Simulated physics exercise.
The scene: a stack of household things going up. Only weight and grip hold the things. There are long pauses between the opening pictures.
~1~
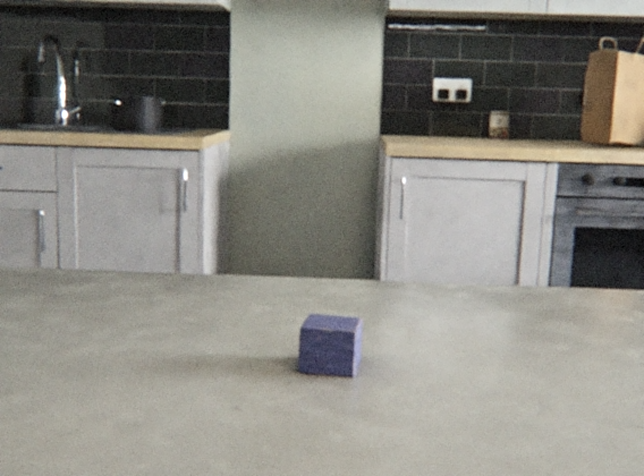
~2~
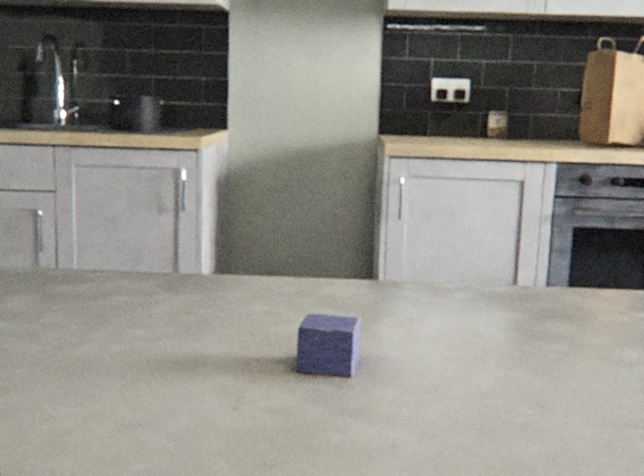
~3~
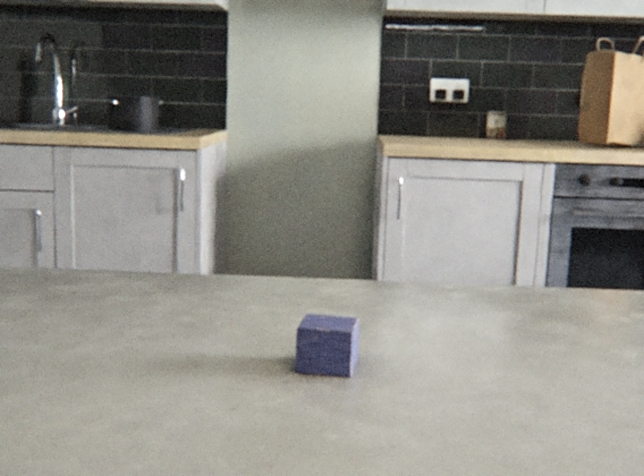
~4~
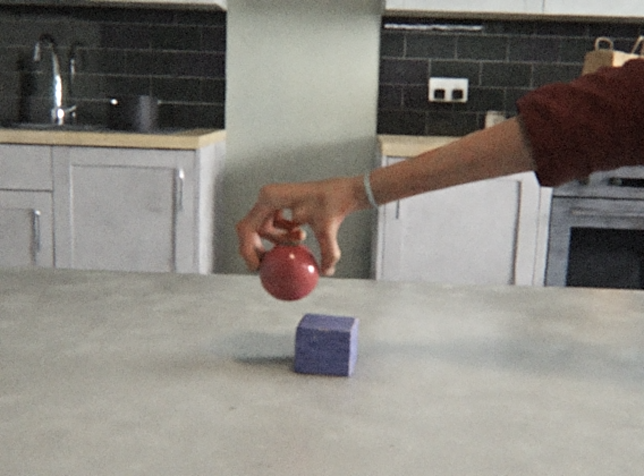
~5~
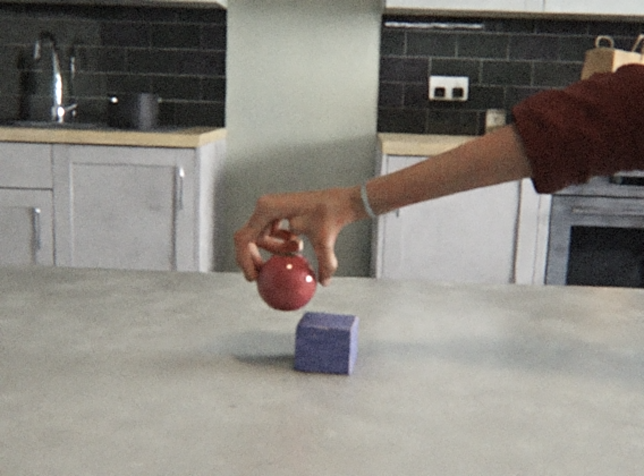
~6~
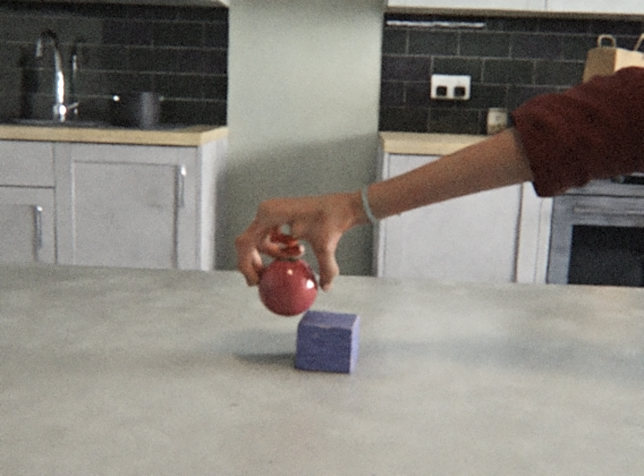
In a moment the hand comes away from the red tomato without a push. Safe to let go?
In the end the pile comes apart.
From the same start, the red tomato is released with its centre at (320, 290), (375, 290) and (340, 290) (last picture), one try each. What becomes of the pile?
First, it stays up; second, it comes apart; third, it stays up.
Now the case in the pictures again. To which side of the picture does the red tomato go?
It goes to the left.
Then, 0.20 s on from there, red tomato shifted a little near (278, 297).
Then, 0.30 s on from there, red tomato now fallen.
Then, 0.40 s on from there, things are still on the move.
In the end, fallen, red tomato; blue block unmoved. At the end, from the last picture's camera, red tomato near (249, 330). The pile gives way.
